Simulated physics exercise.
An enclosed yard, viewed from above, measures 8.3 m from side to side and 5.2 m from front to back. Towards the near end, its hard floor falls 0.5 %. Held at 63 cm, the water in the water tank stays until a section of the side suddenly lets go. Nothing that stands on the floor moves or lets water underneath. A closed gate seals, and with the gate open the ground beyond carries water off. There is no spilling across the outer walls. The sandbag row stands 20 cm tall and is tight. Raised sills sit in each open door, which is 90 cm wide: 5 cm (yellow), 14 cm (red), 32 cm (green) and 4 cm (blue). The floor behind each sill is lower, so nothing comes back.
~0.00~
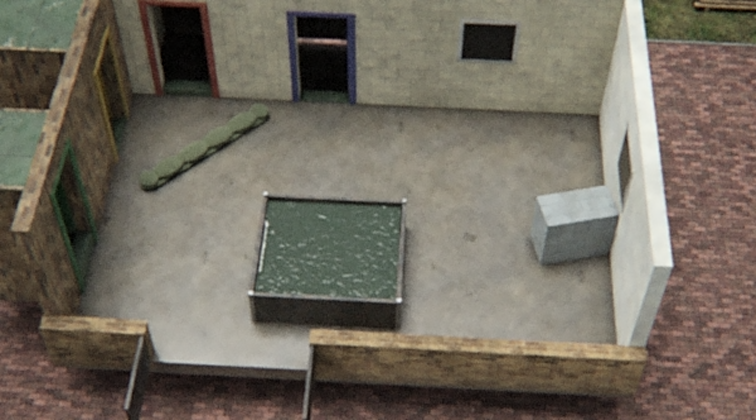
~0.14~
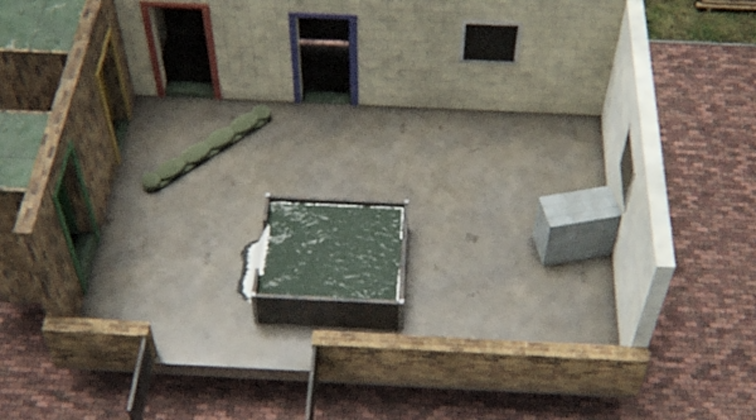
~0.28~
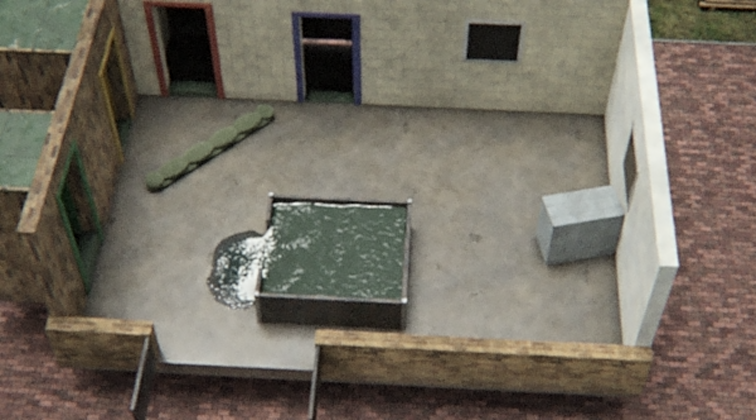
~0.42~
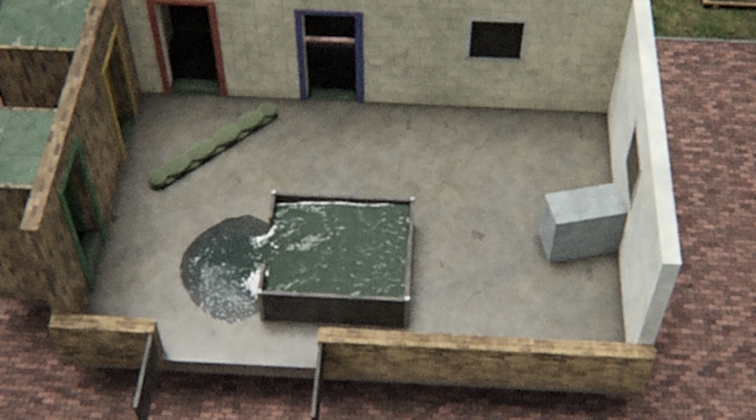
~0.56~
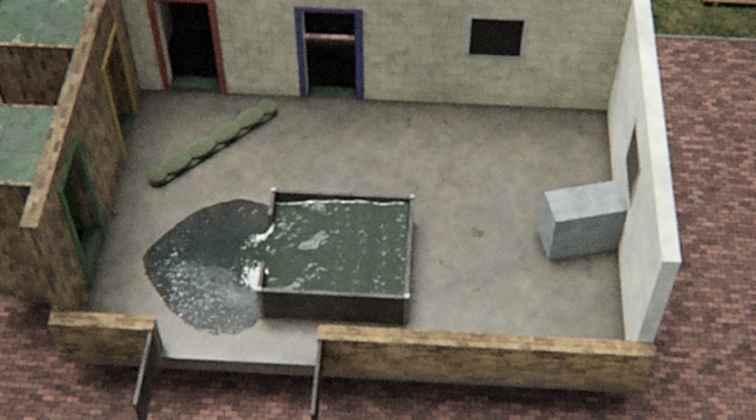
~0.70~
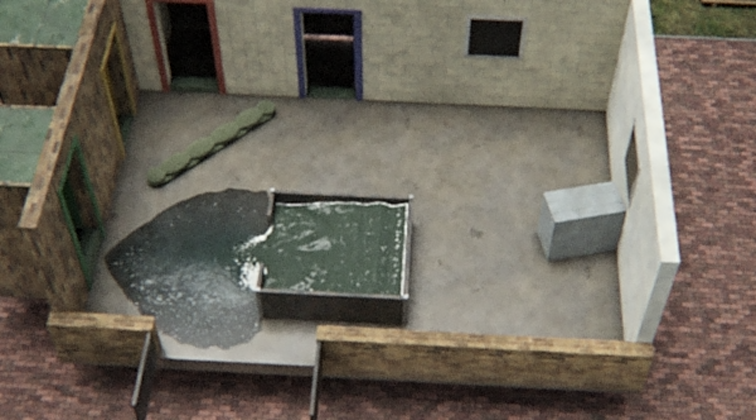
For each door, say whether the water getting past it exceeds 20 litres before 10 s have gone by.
By that time: The yellow door exceeds 20 litres; the red door stays at or below 20 litres; the green door stays at or below 20 litres; the blue door stays at or below 20 litres.
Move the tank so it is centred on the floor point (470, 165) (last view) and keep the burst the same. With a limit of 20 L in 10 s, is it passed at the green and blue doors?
Result - green door does not exceed it, blue door exceeds it.
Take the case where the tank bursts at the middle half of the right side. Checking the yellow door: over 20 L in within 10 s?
Measured against that limit, the yellow door stays within it.
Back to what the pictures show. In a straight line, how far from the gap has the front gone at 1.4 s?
Roughly 3.2 m.
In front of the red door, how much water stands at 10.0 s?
Depth: ~ 9.5 cm.
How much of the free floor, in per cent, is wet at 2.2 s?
About 25 per cent.
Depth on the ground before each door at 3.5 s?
In cm: Yellow 7, red 13, green 21, blue 0.
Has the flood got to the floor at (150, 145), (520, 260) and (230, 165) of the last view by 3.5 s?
Submerged, untouched, submerged.
After 1.4 s water covers 20 % of the floor and is deepest (40 cm) near (78, 339); yellow door not reached, red door not reached, green door 28 cm at the sill, 0 L in, blue door not reached.
After 2.2 s water covers 25 % of the floor and is deepest (36 cm) near (90, 290); yellow door 5 cm at the sill, 0 L in, red door not reached, green door 30 cm at the sill, 0 L in, blue door not reached.
After 3.5 s water covers 35 % of the floor and is deepest (22 cm) near (78, 339); yellow door 7 cm at the sill, 2 L in, red door 13 cm at the sill, 0 L in, green door 21 cm at the sill, 0 L in, blue door not reached.
After 6.0 s water covers 55 % of the floor and is deepest (20 cm) near (78, 339); yellow door 5 cm at the sill, 5 L in, red door 14 cm at the sill, 1 L in, green door 16 cm at the sill, 0 L in, blue door 6 cm at the sill, 0 L in.
After 10.0 s water covers 85 % of the floor and is deepest (12 cm) near (93, 281); yellow door 9 cm at the sill, 40 L in, red door 9 cm at the sill, 1 L in, green door 11 cm at the sill, 0 L in, blue door 4 cm at the sill, 6 L in.
